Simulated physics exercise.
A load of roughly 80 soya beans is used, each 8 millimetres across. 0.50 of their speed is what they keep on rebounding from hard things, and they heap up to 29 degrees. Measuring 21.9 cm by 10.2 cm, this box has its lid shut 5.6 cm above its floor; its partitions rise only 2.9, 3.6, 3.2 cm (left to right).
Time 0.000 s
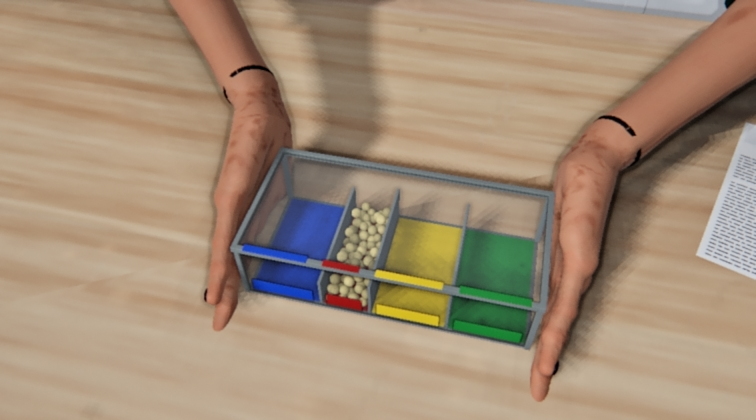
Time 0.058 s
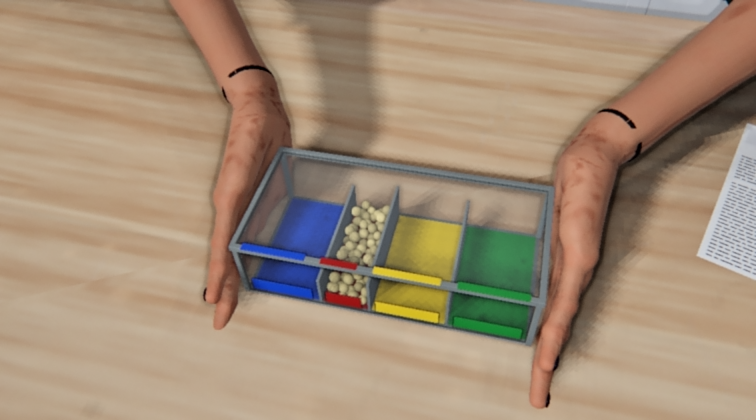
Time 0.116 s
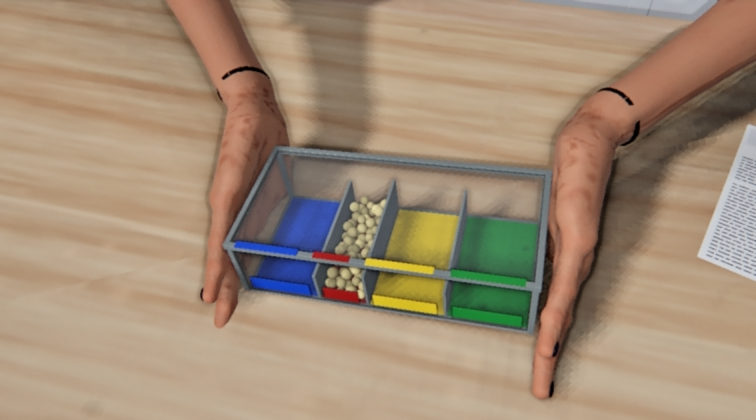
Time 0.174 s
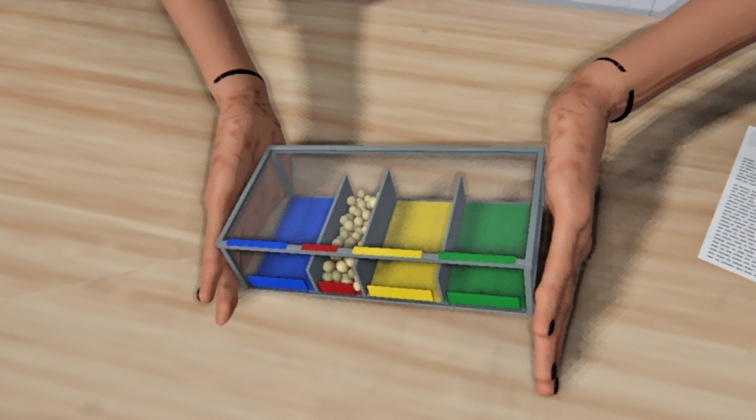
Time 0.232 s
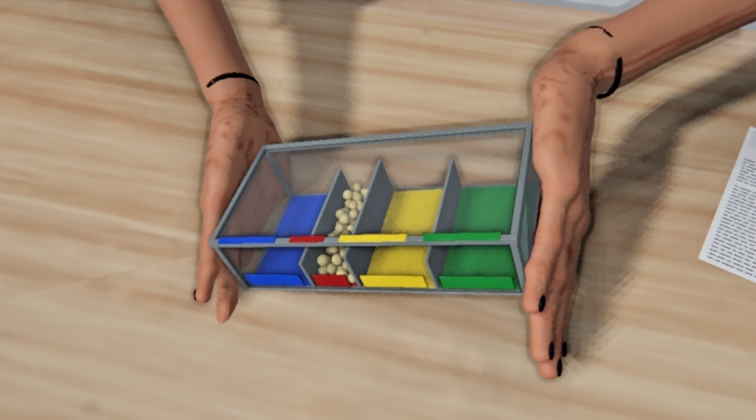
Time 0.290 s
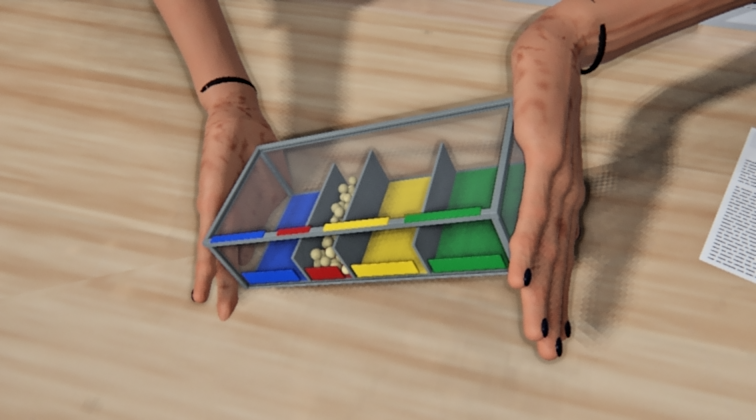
At the start, two hands hold a clear lidded box level on a wooden table, its four sections coloured blue, red, yellow and green, with pale beans heaped in the red one. The right hand then raises its end, tilting the box down toward the left, while the beans stay within the red section.
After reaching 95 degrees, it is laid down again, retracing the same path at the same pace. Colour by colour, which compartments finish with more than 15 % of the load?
Red: Yes, blue: Yes, green: No, yellow: No.
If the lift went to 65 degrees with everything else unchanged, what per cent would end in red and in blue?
You'd see red with 100 % and blue with 0 %.
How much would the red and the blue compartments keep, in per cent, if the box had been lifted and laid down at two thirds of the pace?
That gives red 55 percent and blue 45 percent.
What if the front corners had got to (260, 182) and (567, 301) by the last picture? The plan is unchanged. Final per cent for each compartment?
The compartments end with red 35 per cent, blue 0 per cent, green 55 per cent and yellow 5 per cent.
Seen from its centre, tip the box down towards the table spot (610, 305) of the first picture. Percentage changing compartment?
Estimate: Near 75 per cent.
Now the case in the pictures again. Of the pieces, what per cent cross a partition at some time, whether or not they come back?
Estimate: Some 55 per cent.
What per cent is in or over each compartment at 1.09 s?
You'd find red at 85, blue at 15, green at 0 and yellow at 0 per cent.
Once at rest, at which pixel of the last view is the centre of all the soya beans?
(310, 243).
After 1.09 s, tilt 94 degrees; red 85 %, blue 15 %.
Then, at 1.62 s, tilt 40 degrees; red 45 %, blue 55 %.
Then, at 2.22 s, tilt 0 degrees; red 45 %, blue 55 %.
At rest (2.7 s), red 45 %, blue 55 %, green 0 %, yellow 0 %.
